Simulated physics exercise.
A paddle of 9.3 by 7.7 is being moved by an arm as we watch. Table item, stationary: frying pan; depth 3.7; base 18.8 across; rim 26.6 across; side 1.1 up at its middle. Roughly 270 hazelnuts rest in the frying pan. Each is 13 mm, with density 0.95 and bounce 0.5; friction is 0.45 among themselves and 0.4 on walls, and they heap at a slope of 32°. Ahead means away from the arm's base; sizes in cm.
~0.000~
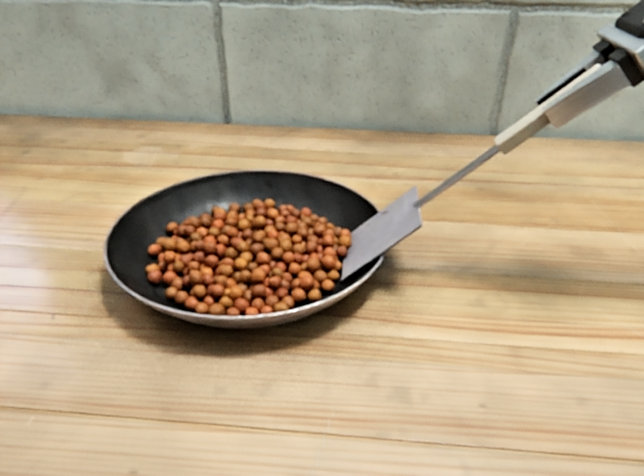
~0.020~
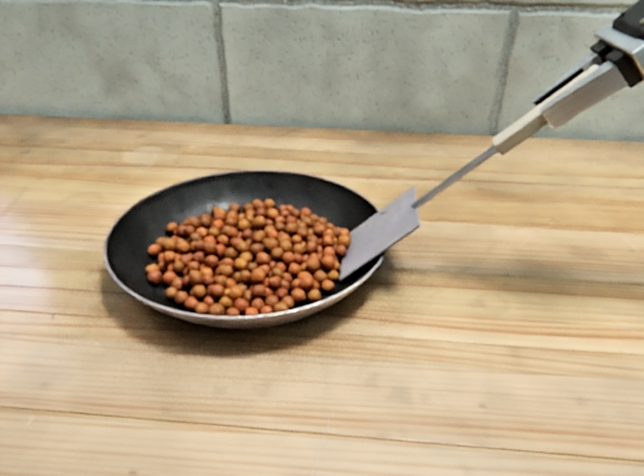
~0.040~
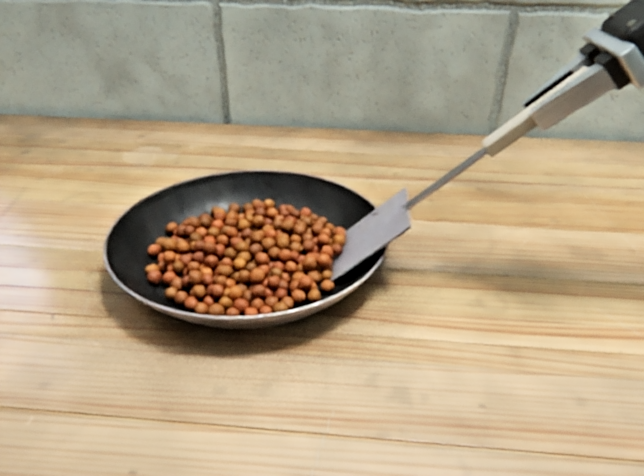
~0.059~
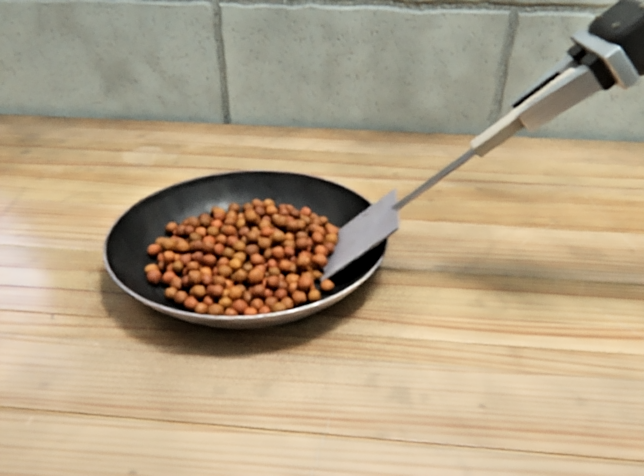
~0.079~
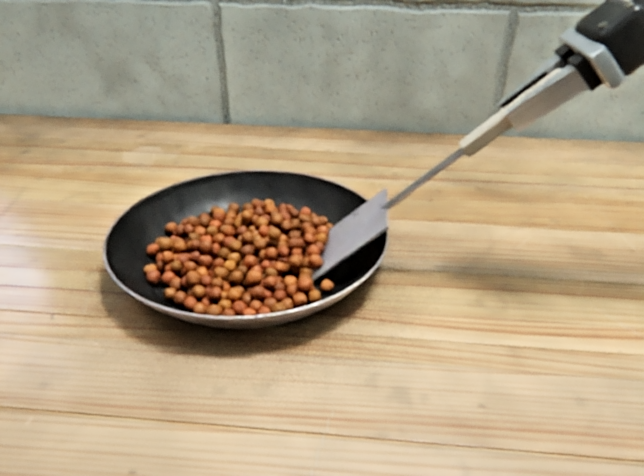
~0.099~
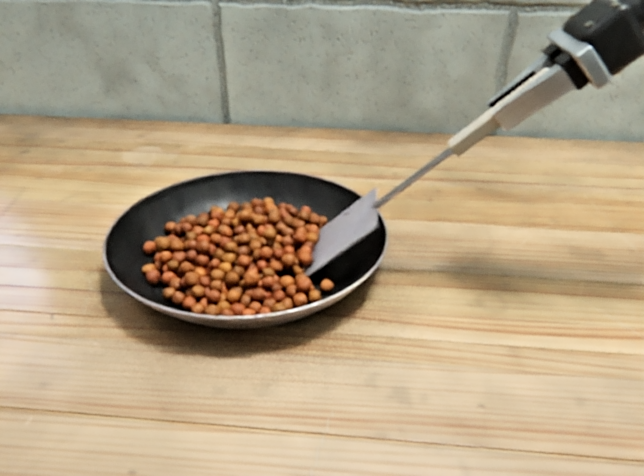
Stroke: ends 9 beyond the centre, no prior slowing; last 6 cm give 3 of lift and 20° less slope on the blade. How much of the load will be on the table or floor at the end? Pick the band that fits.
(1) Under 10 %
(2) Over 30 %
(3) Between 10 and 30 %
The answer is 1.
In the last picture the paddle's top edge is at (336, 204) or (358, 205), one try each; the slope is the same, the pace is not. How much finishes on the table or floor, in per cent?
That comes to about 20 and about 5 percent, in that order.
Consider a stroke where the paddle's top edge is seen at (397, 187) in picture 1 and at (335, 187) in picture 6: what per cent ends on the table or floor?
Near 15 in a hundred.
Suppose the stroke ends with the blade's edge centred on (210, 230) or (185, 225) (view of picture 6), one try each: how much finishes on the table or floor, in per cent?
Roughly 0 and 0 per cent.
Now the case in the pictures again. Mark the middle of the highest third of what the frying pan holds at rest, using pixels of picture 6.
The centre sits close to (166, 231).
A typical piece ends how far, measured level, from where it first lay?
Near 3 cm, measured level.
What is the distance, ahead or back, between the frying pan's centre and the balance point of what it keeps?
Offset: About 4.0 cm, ahead.
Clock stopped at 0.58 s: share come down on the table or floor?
5 %.
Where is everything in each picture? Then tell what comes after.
The first frame shows paddle top edge at (419, 204), sloping 44°; upper third of the load around (257, 242), from x 155 to 345, top at y 205; 267 in the frying pan.
The second frame shows paddle top edge at (417, 205), sloping 44°; upper third of the load around (256, 242), from x 155 to 345, top at y 205.
The third frame shows paddle top edge at (408, 206), sloping 44°; upper third of the load around (257, 243), from x 155 to 340, top at y 205.
The fourth frame shows paddle top edge at (398, 207), sloping 44°; upper third of the load around (257, 242), from x 150 to 335, top at y 205.
The fifth frame shows paddle top edge at (387, 206), sloping 44°; upper third of the load around (255, 242), from x 150 to 335, top at y 205.
The sixth frame shows paddle top edge at (377, 206), sloping 44°; upper third of the load around (253, 241), from x 150 to 335, top at y 205; 267 in the frying pan.
By 0.21 s, sloping 44°, highest piece 4 above the table; 267 in the frying pan.
By 0.32 s, sloping 36°, highest piece 5 above the table; 267 in the frying pan.
By 0.58 s, sloping 24°, highest piece 5 above the table; 256 in the frying pan, 10 on the table or floor, 1 on the blade or in flight.
By 1.63 s, sloping 24°, highest piece 5 above the table; 256 in the frying pan, 11 on the table or floor.
Final count, 256 in the frying pan, 11 on the table or floor. That is 4 % on the table or floor.
